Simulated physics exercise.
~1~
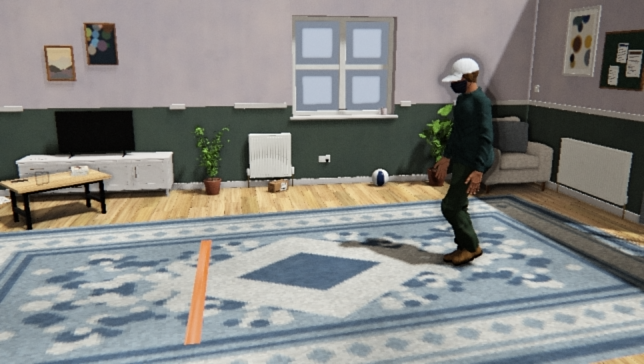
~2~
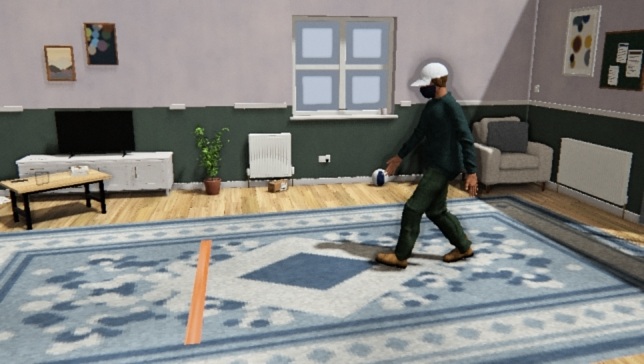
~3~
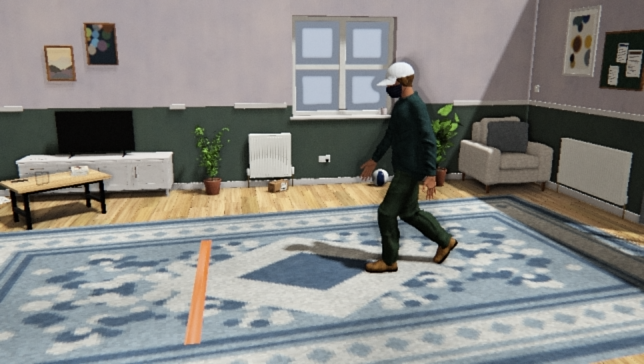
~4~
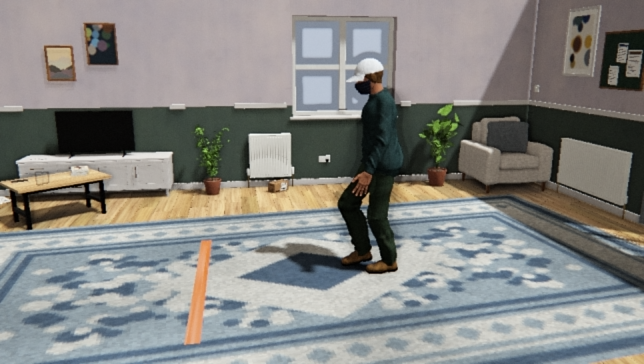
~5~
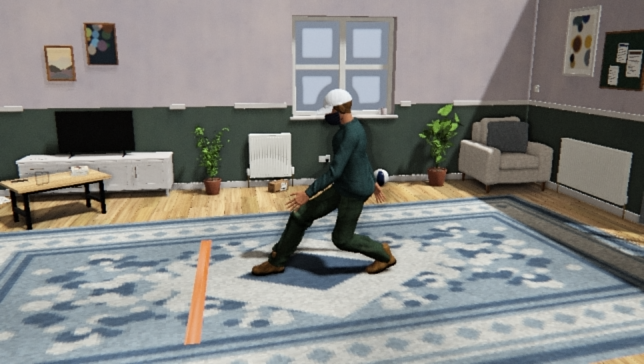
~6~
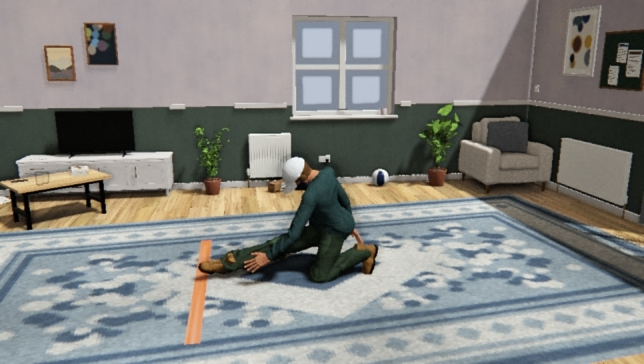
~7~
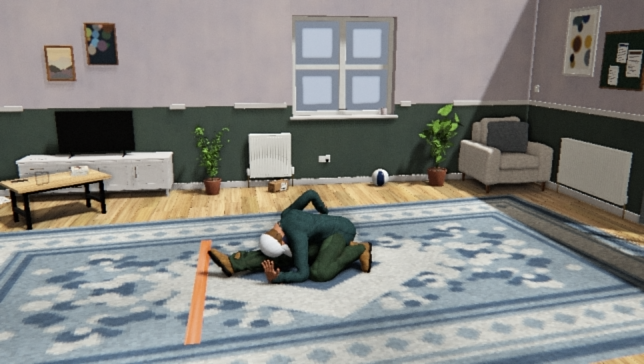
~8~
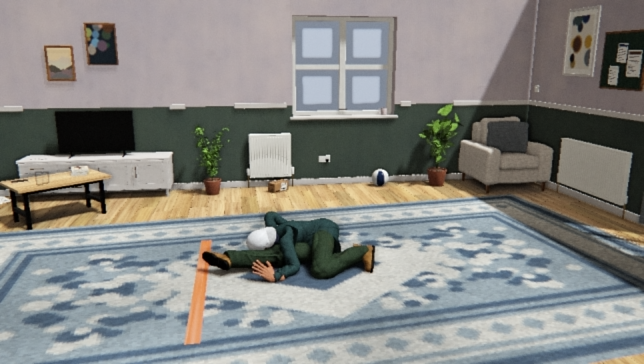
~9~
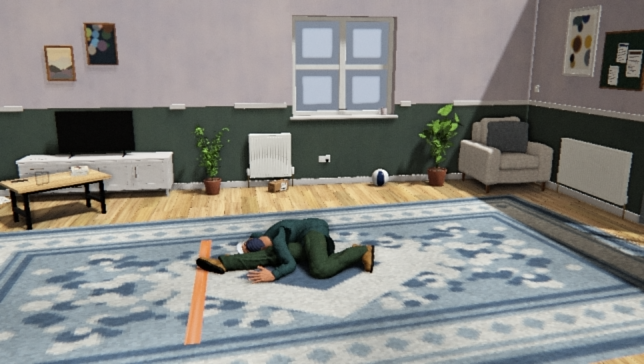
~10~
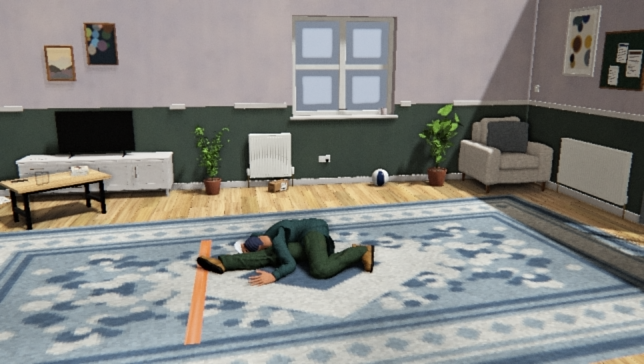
A living room with pale walls above dark green panelling is seen from a fixed, slightly raised view, with a window at the back, a television at left and a grey armchair at right. A strip of orange tape crosses the blue patterned rug. A person in a white cap, dark mask and dark green clothes walks left toward it, empty-handed. The knees buckle, and the person sinks with one leg stretched forward to the tape. The torso folds down over that leg, and the person settles motionless, head, chest and hips right of the tape.
